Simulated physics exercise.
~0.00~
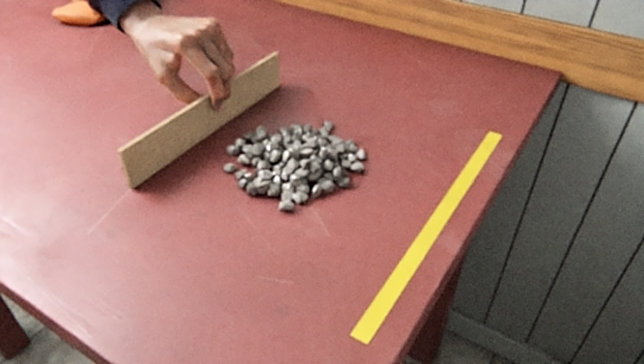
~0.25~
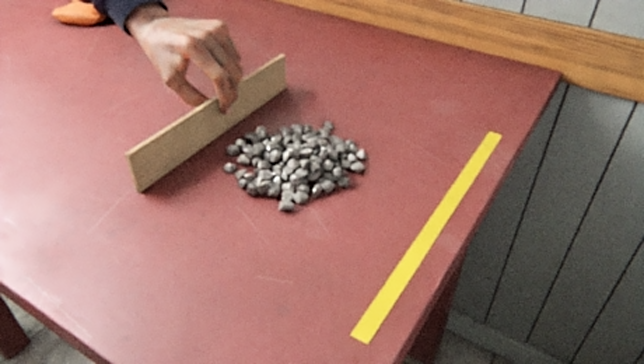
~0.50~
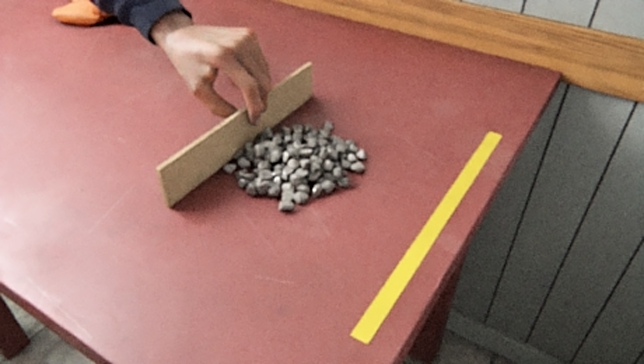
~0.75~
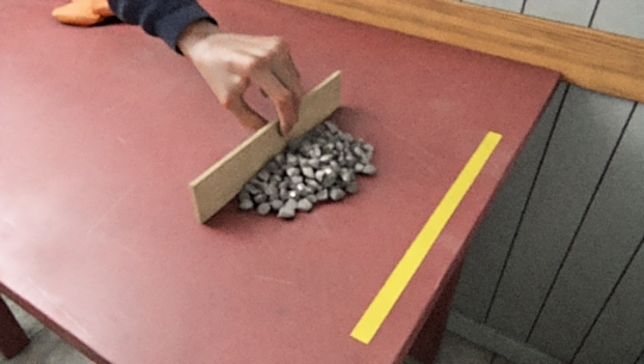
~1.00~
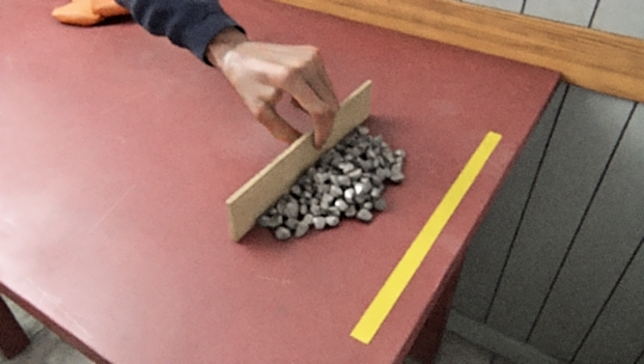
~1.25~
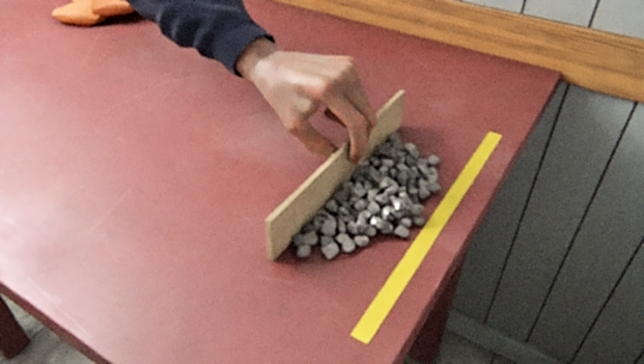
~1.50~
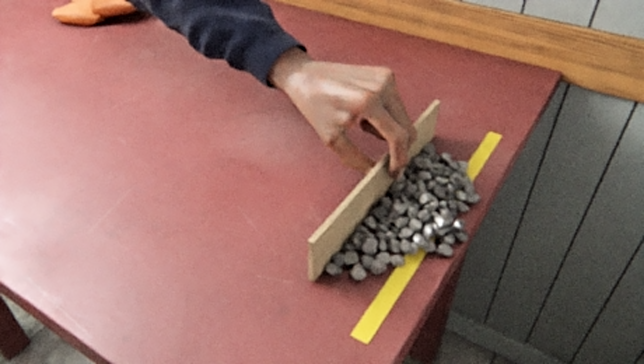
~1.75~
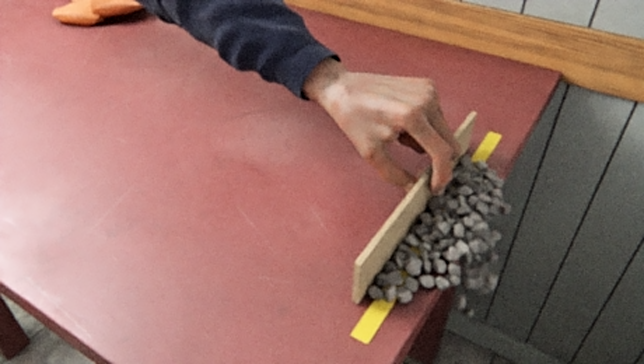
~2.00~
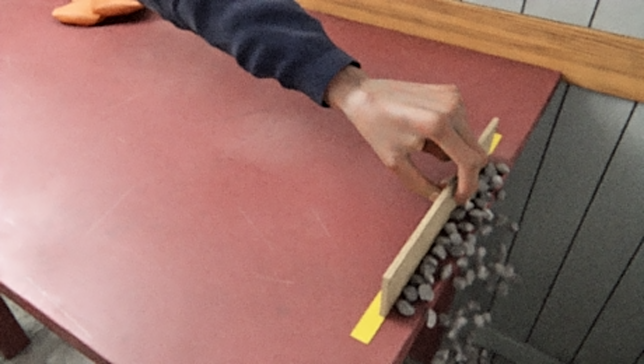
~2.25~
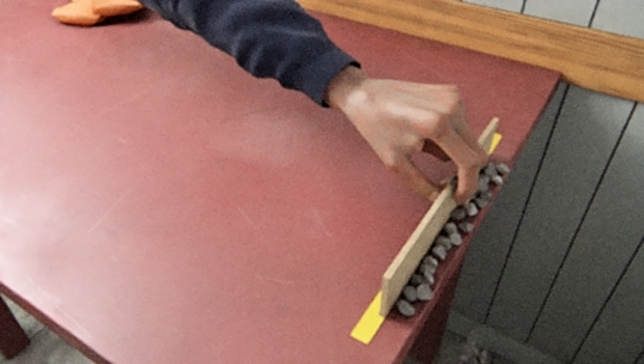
In the video, a hand slides an upright piece of card across a red table, pushing a heap of small gray stones rightward past a strip of yellow tape. Most spill over the edge, and the card stops at the tape with some stones still beside it.
